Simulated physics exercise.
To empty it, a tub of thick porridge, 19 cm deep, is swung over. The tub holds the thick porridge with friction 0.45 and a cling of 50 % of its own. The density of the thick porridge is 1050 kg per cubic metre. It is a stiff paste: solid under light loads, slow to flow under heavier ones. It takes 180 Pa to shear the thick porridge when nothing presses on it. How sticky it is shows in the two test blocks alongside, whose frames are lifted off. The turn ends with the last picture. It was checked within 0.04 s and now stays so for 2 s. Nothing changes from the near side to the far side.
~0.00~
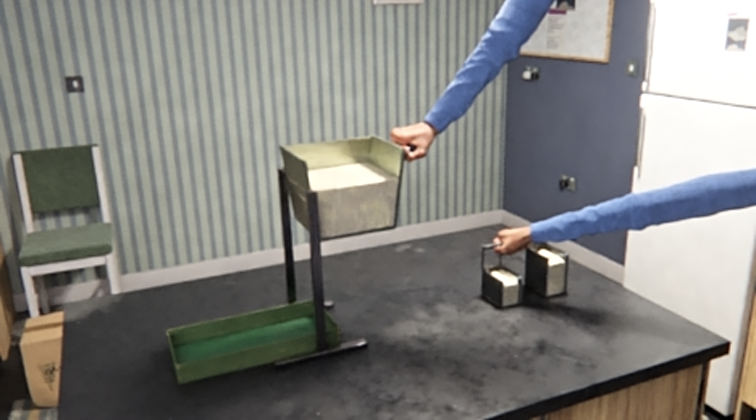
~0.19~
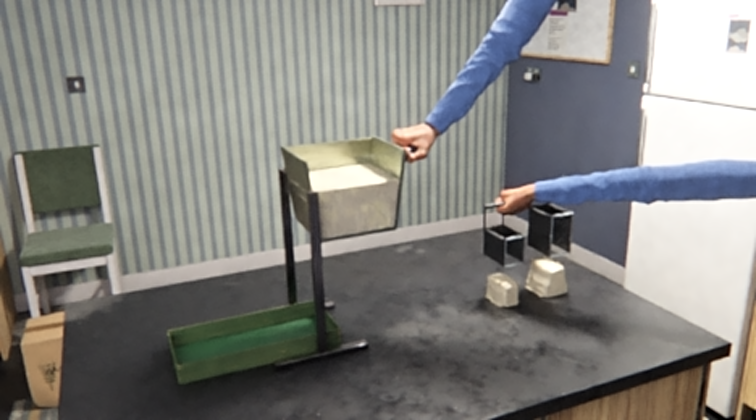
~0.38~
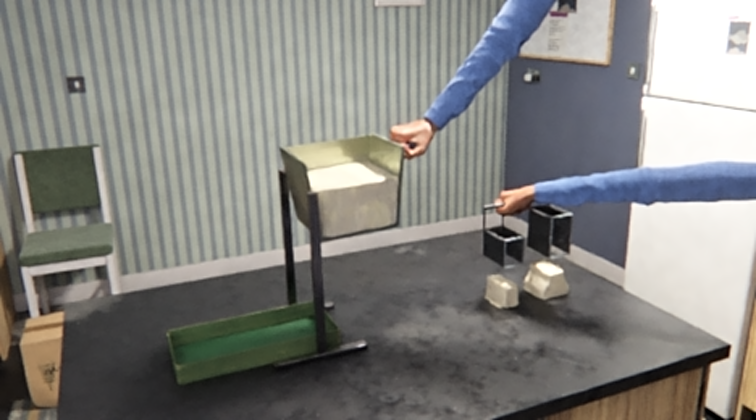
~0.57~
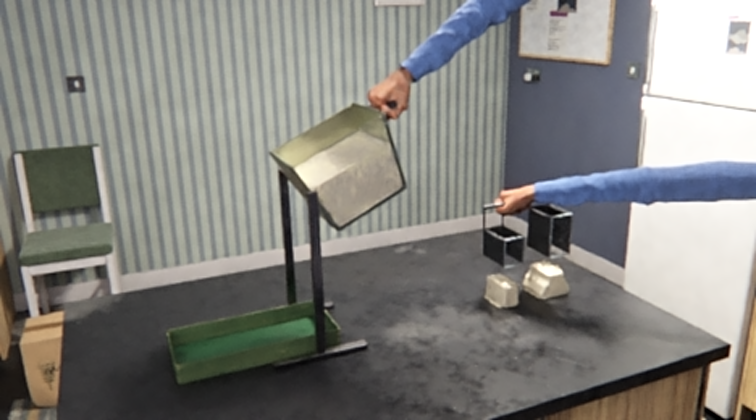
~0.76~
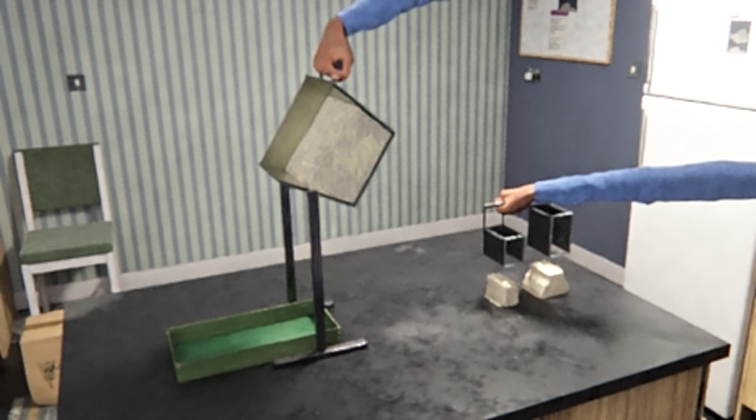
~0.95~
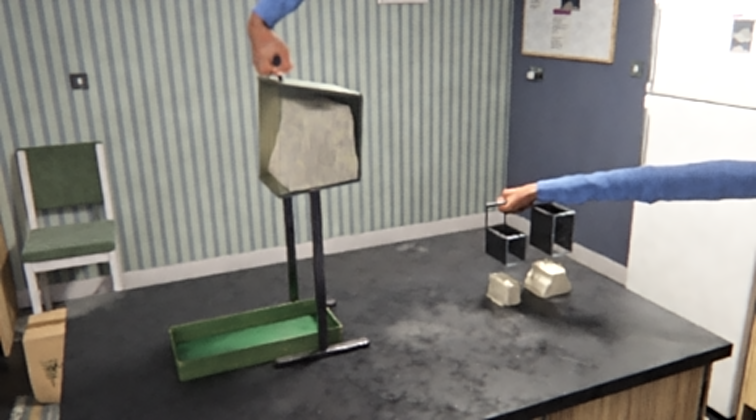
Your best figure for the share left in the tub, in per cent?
About 42 %.
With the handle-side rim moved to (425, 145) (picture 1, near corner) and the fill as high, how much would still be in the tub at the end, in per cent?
In that case some 35 per cent.
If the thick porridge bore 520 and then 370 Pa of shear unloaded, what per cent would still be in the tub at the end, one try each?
In turn about 65 %, 55 %.
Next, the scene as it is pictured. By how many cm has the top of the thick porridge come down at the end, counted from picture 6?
Some 12 cm.
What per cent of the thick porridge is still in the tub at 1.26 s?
About 50 %.
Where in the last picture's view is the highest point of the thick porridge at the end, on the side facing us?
Around (330, 159).
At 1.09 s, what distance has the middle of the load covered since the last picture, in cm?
About 6 cm.
After 1.09 s, the tub is at 87 degrees and holds 85 %.
After 1.26 s, the tub is at 87 degrees and holds 51 %.
After 1.43 s, the tub is at 87 degrees and holds 42 %.
After 1.60 s, the tub is at 87 degrees and holds 42 %.
After 2.95 s, at the end, the tub is at 87 degrees and holds 42 %.
